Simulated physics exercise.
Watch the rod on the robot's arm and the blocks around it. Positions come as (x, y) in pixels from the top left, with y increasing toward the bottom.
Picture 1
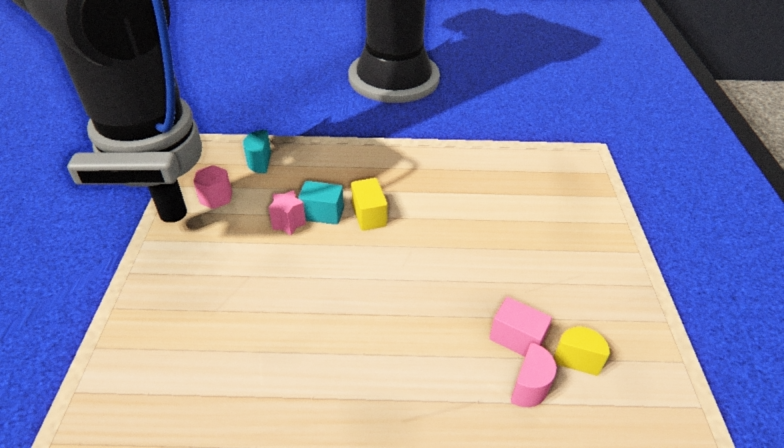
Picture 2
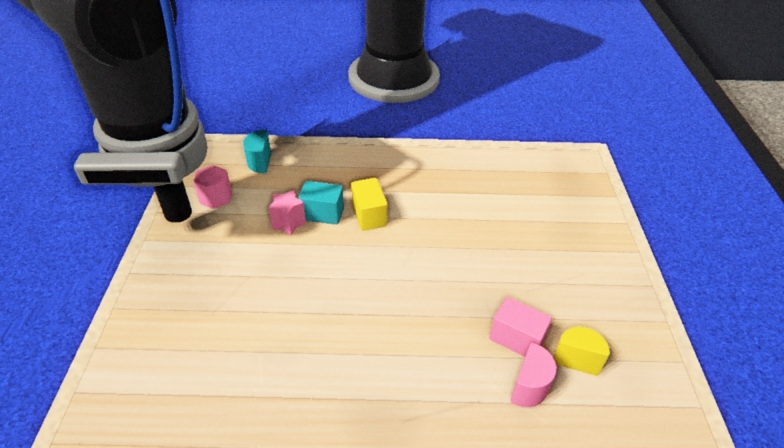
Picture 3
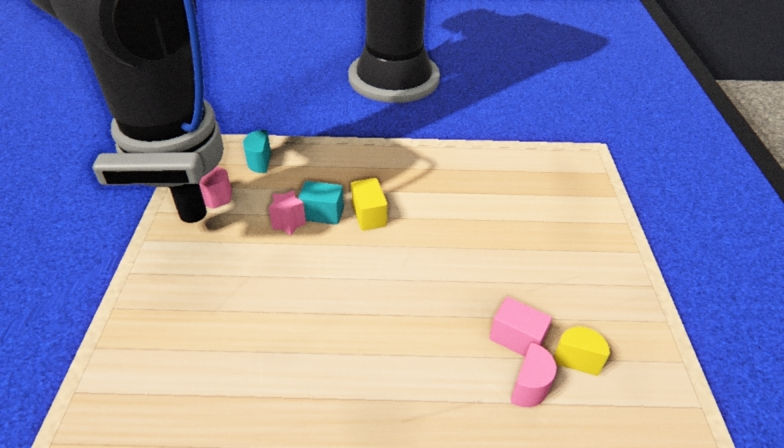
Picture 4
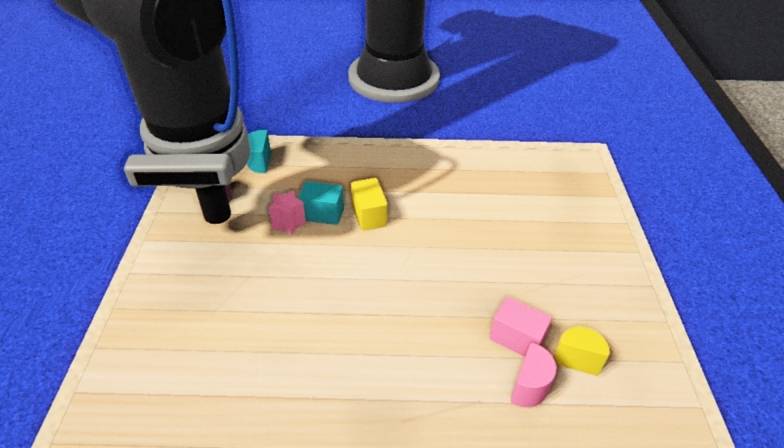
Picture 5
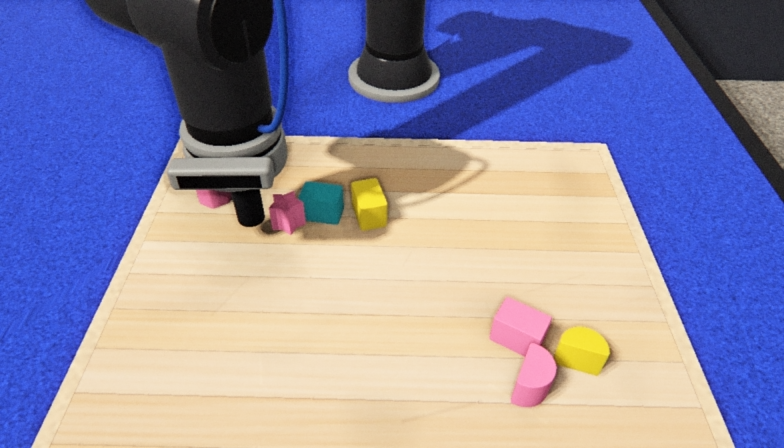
A black robot arm with a rod at its tip moves slowly rightward along the upper left of a wooden board, passing in front of a pink block and a turquoise one. The rod ends up close beside a pink star-shaped block, while all the blocks stay where they are.
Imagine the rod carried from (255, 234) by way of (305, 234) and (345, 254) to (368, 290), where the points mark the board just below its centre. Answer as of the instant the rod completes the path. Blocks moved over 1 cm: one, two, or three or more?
Two blocks move.
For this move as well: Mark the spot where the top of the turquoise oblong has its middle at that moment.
It is at (332, 180).
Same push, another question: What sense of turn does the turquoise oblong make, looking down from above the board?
Seen from overhead, it turns clockwise.
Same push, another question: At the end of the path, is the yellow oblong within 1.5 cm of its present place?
Yes, I think so.
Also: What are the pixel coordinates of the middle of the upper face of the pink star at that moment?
In the picture, it is at (314, 196).
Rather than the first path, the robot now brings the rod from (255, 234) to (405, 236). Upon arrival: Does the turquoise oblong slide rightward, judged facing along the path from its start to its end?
I'd say no.
What follows on the original path. One third of the way, rod (304, 219); pink star (311, 195), turned 80° anticlockwise; turquoise oblong (331, 180), turned 35° clockwise.
Two thirds of the way, rod (344, 239); pink star (314, 196), turned 95° anticlockwise; turquoise oblong (332, 180), turned 30° clockwise.
At the end, rod (368, 274); pink star (314, 196), turned 95° anticlockwise; turquoise oblong (332, 180), turned 30° clockwise; yellow oblong in place.
